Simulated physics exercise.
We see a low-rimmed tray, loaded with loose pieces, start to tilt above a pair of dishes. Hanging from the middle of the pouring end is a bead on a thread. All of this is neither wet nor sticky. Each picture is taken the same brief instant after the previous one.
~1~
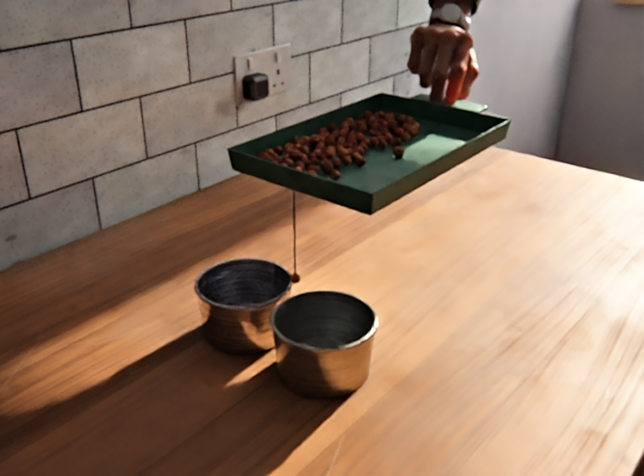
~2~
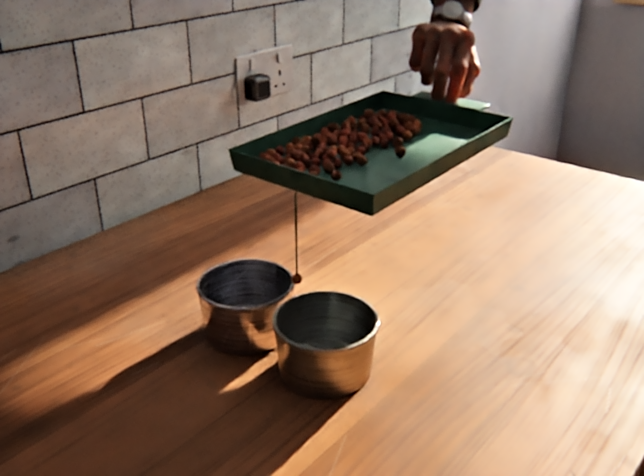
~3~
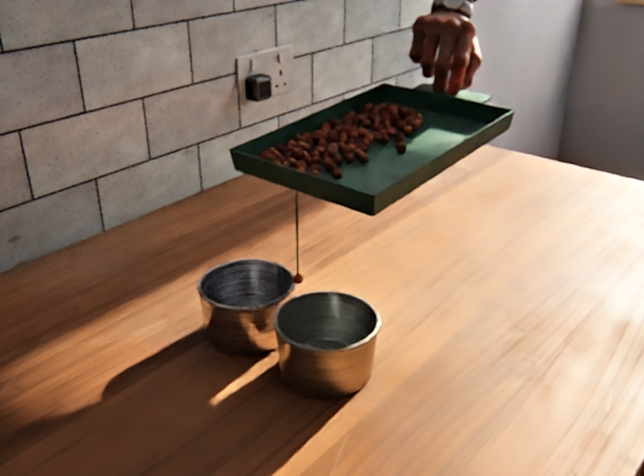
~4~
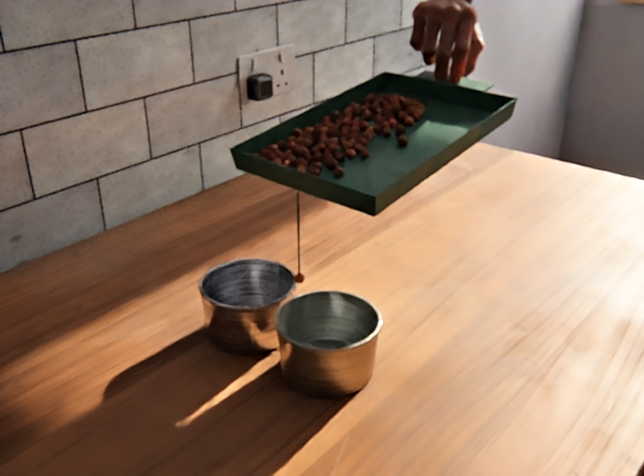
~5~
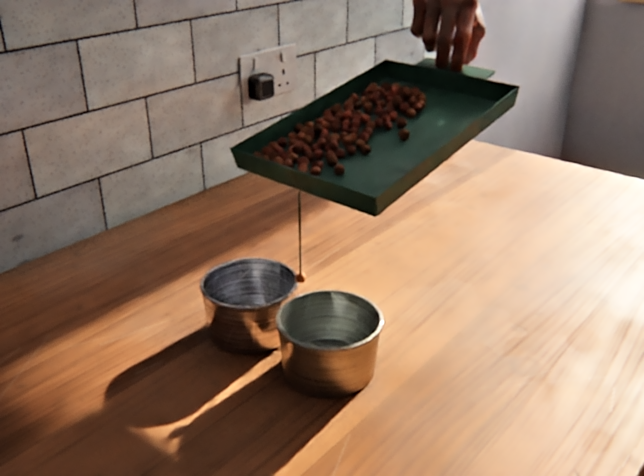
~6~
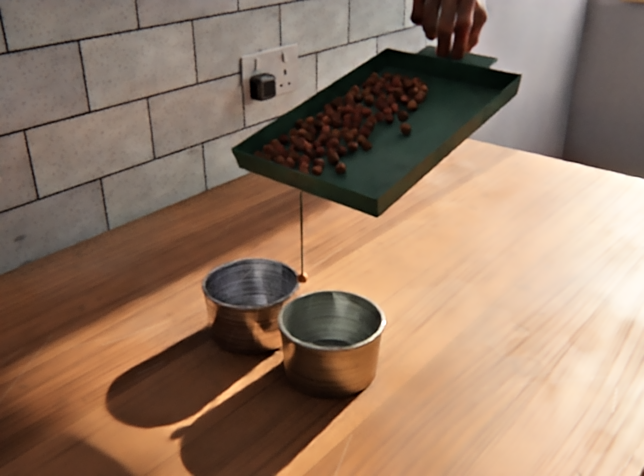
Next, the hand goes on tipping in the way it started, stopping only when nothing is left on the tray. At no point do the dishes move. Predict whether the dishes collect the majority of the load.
They collect only a minority.
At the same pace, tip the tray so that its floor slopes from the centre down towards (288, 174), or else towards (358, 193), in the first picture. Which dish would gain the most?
Outcome one: The left side; outcome two: The right side.
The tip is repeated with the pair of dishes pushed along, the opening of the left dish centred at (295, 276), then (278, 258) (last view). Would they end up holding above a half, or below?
The pair would catch the lesser share the first time and the lesser share the second time.
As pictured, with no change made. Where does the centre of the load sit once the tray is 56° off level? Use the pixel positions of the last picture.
Roughly at (311, 142).
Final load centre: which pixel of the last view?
Centre at rest, last view: Approx. (265, 387).
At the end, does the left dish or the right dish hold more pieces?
Of the two, the right-side one is the fuller.
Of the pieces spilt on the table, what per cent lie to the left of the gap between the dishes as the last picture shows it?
About 90 %.
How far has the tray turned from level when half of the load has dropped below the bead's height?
110°.
Soon, tray tipped steeply; nearly all on the tray; a stray few in the air.
A while on, tray tipped right over; nearly all on the tray; a stray few outside both.
Towards the end, tray tipped past a quarter turn; about a quarter in the right dish; a small part in the left dish; about two thirds outside both.
Finally, tray tipped past a quarter turn; about a quarter in the right dish; a small part in the left dish; about two thirds outside both.
